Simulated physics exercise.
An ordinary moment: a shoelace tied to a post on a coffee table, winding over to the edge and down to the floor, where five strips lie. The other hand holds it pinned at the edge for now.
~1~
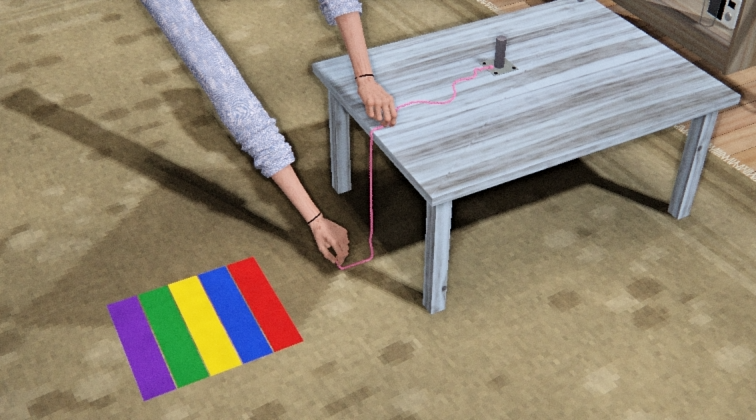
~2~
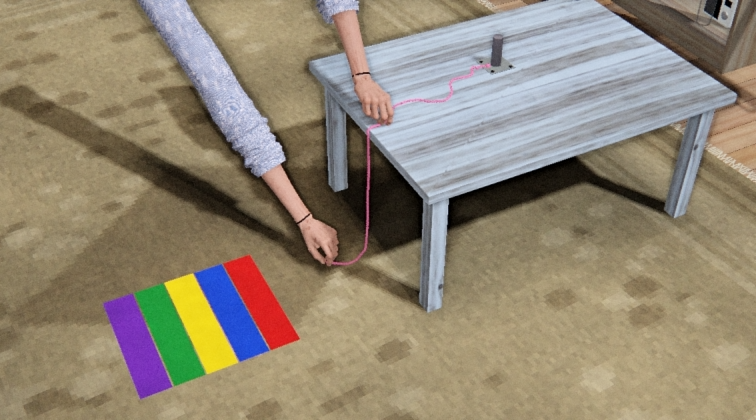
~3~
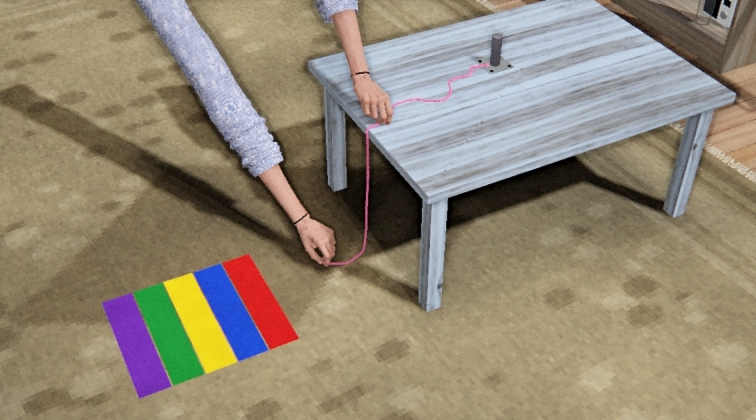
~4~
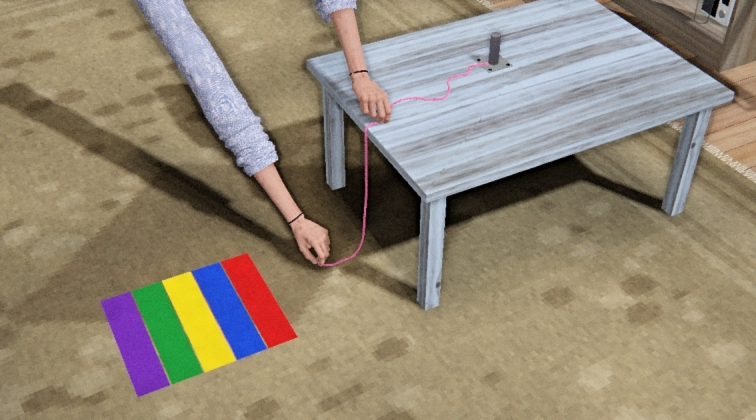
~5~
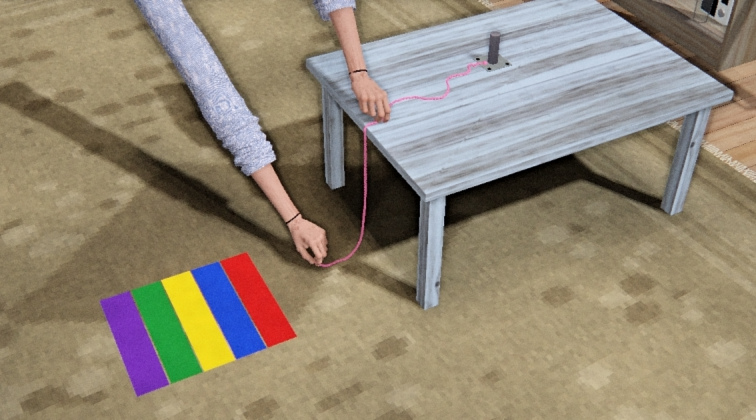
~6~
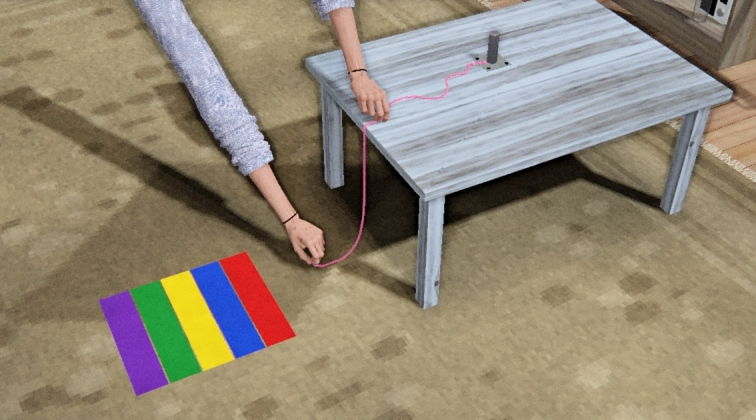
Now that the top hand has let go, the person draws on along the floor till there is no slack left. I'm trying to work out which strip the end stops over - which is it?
It stops over the yellow one.
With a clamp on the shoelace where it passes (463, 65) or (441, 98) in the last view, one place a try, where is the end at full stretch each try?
(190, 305) and (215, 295).
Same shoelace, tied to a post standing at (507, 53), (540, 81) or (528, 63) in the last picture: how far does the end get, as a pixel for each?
Taking the tries in turn, you get (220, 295), (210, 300) and (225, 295).
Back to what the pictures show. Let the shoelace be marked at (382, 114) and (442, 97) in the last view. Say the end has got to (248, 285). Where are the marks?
Point one: (358, 130); point two: (413, 96).
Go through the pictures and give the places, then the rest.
End (337, 262); red (280, 330); blue (249, 341); yellow (218, 353); green (186, 365); purple (153, 377), in the first picture.
End (326, 262); shoelace through (472, 70) (448, 98) (393, 109) (368, 146) (368, 197) (366, 247), in the second picture.
End (323, 263), in the third picture.
End (318, 262); shoelace through (469, 68) (446, 96) (390, 107) (366, 144) (366, 195) (361, 246), in the fourth picture.
End (315, 262), in the fifth picture.
End (312, 263); shoelace through (468, 67) (444, 95) (389, 105) (364, 143) (364, 194) (355, 246), in the sixth picture.
Soon after, end near (248, 285); over red.
Then, end near (209, 299); over blue.
At full stretch, end near (186, 306); over yellow. It gets as far as the yellow strip.
